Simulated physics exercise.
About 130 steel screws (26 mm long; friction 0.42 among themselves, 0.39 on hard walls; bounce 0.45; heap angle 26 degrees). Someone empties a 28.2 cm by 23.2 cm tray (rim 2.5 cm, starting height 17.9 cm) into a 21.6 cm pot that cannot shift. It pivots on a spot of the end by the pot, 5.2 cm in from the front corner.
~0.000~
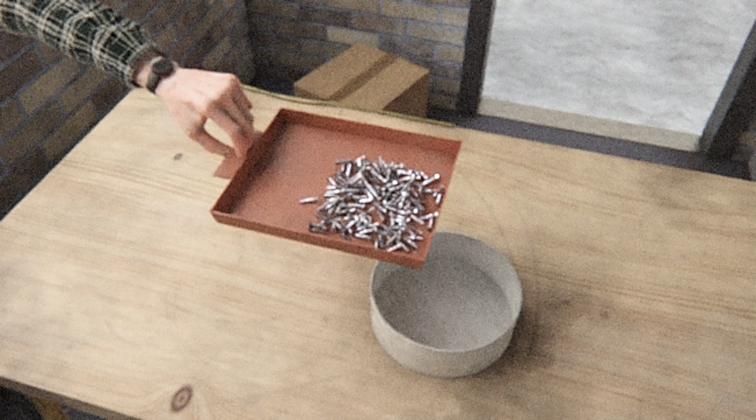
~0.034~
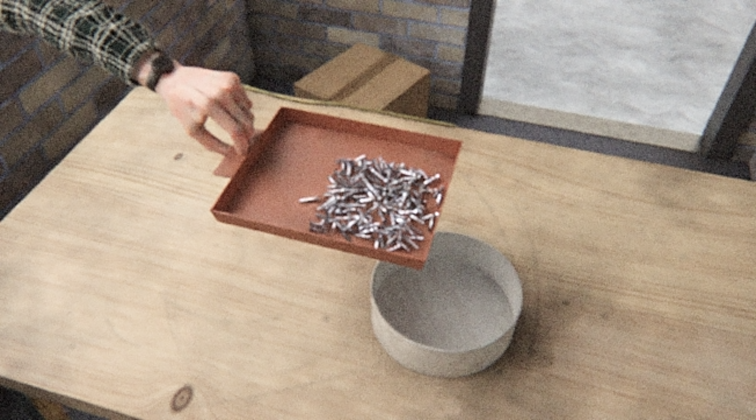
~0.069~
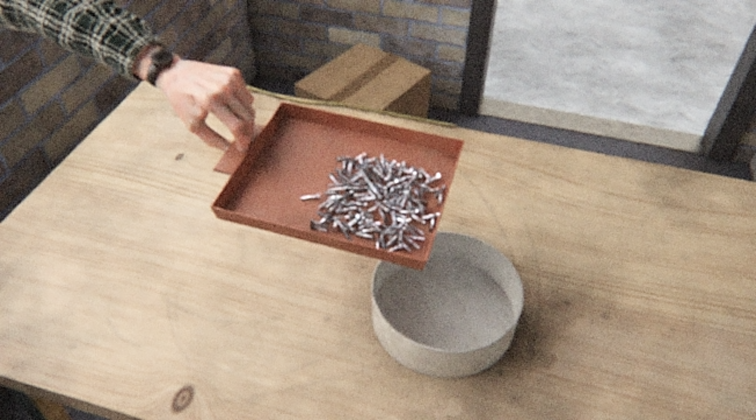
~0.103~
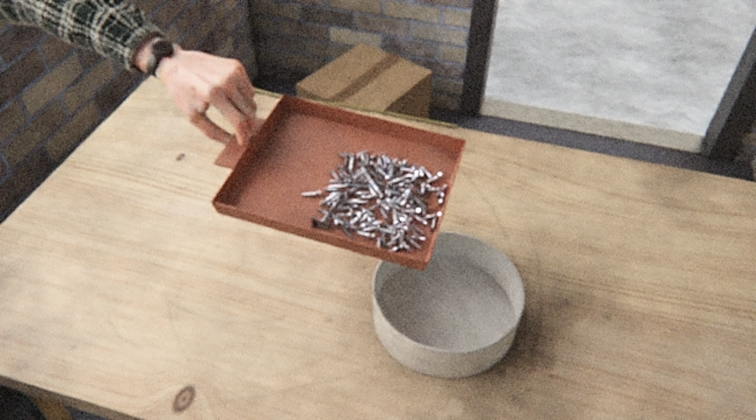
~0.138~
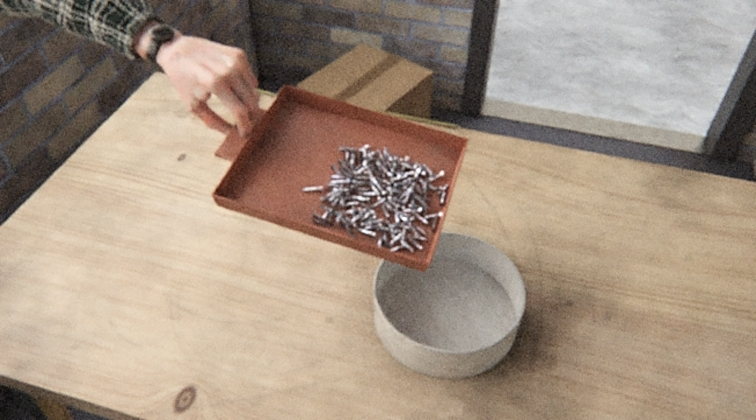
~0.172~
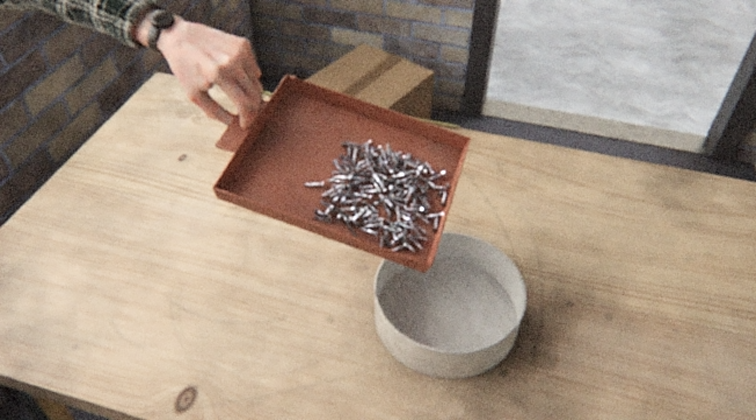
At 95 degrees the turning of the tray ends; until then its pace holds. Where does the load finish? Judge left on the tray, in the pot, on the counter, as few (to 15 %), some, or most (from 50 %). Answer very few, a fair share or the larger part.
Tray very few, pot the larger part, counter very few.
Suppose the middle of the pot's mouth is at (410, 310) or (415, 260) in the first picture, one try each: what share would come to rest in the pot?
About 90 and 25 per cent.
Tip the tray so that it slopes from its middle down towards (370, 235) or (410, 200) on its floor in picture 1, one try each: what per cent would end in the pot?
Some 75 and 80 per cent.
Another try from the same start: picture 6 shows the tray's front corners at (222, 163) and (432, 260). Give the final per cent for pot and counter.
Pot 85, counter 15.
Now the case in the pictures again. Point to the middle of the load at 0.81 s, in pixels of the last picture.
At about (447, 238).
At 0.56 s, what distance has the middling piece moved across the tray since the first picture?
About 5 cm.
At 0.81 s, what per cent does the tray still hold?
Roughly 90 per cent.
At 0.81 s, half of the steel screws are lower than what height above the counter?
About 20 cm.
Then, at 0.56 s, tilt 52 degrees; the tray holds 100 %, the pot 0 %.
After 0.81 s, tilt 78 degrees; the tray holds 90 %, the pot 0 %.
Then, at 1.18 s, tilt 95 degrees; the tray holds 10 %, the pot 75 %.
In the end, at 2.0 s, tray 0 %, pot 100 %, counter 0 %.
